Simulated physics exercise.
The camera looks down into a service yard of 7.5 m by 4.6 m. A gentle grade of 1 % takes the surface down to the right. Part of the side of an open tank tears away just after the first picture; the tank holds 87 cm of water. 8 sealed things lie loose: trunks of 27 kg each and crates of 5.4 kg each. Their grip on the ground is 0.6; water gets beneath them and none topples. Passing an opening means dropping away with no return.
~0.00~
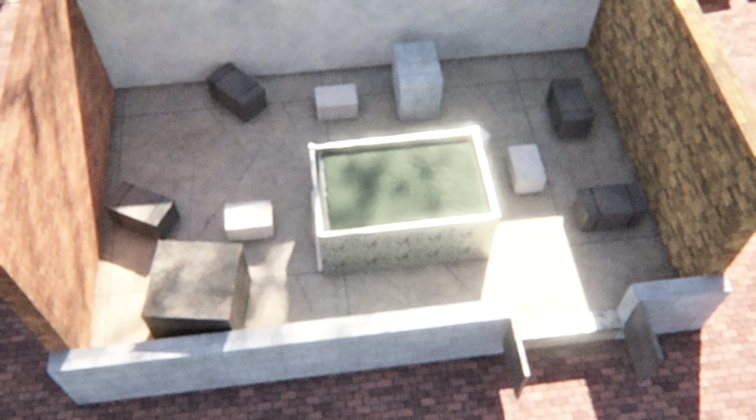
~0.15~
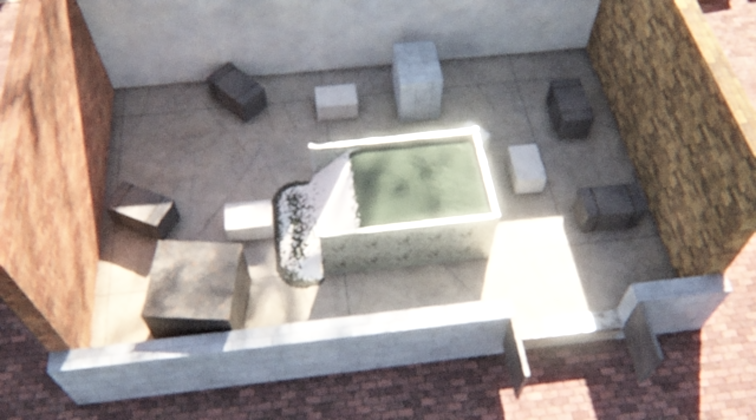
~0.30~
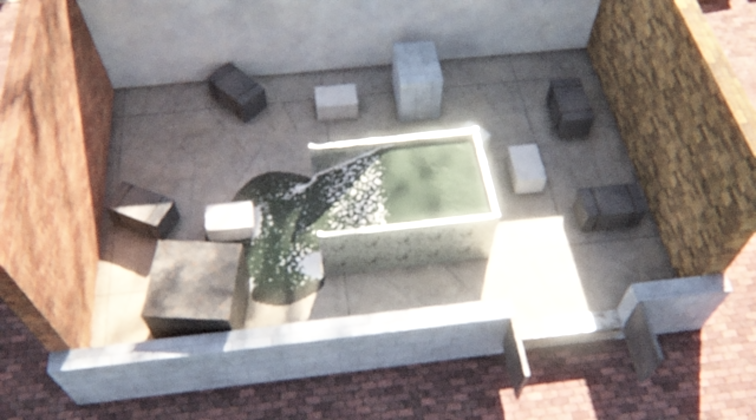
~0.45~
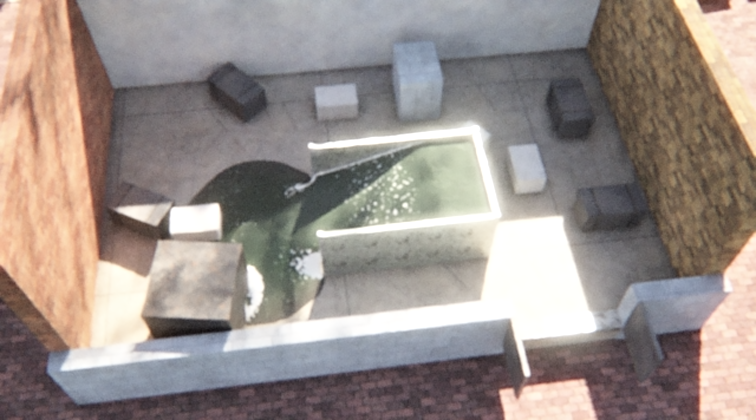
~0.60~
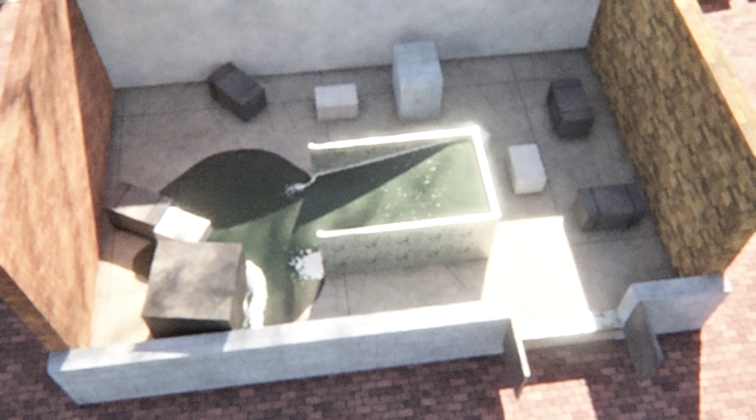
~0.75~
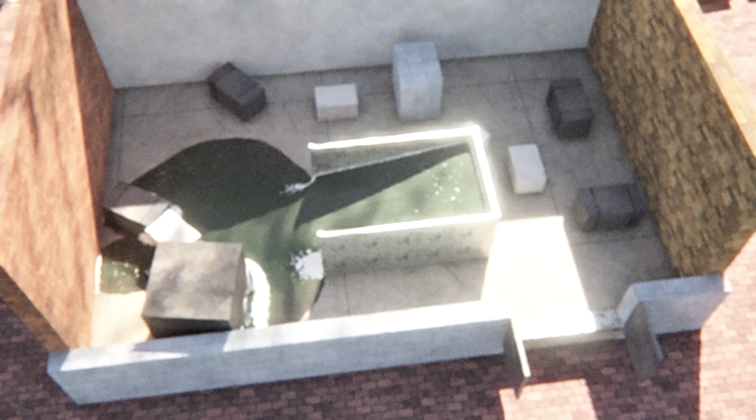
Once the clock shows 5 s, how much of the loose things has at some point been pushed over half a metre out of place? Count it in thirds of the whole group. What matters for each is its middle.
I reckon it gets to one third but stops short of two thirds.
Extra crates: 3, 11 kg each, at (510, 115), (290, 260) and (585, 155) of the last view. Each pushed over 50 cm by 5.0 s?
Order as listed: Inside half a metre / beyond half a metre / inside half a metre.
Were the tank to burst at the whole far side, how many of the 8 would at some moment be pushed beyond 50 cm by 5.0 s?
In that case the number is 6.
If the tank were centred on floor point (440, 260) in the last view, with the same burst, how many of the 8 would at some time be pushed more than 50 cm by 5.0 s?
4.
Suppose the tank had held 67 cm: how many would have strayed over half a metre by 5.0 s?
Count: 4.
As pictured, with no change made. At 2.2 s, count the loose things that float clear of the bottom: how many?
Total: 2.
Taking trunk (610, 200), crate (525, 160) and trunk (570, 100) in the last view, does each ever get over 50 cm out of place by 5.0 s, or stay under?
Listed in sequence: Lower; lower; lower for the last.
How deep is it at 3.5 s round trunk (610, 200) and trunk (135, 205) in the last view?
Depth approx. 2 cm / 15 cm.
After 1.1 s 1 of 8 are over 50 cm from their spots; 1 afloat.
After 2.2 s 2 of 8 are over 50 cm from their spots; 2 afloat.
After 3.5 s 3 of 8 are over 50 cm from their spots; 2 afloat.
After 5.0 s 4 of 8 are over 50 cm from their spots, and 4 have been at some point; 4 afloat.
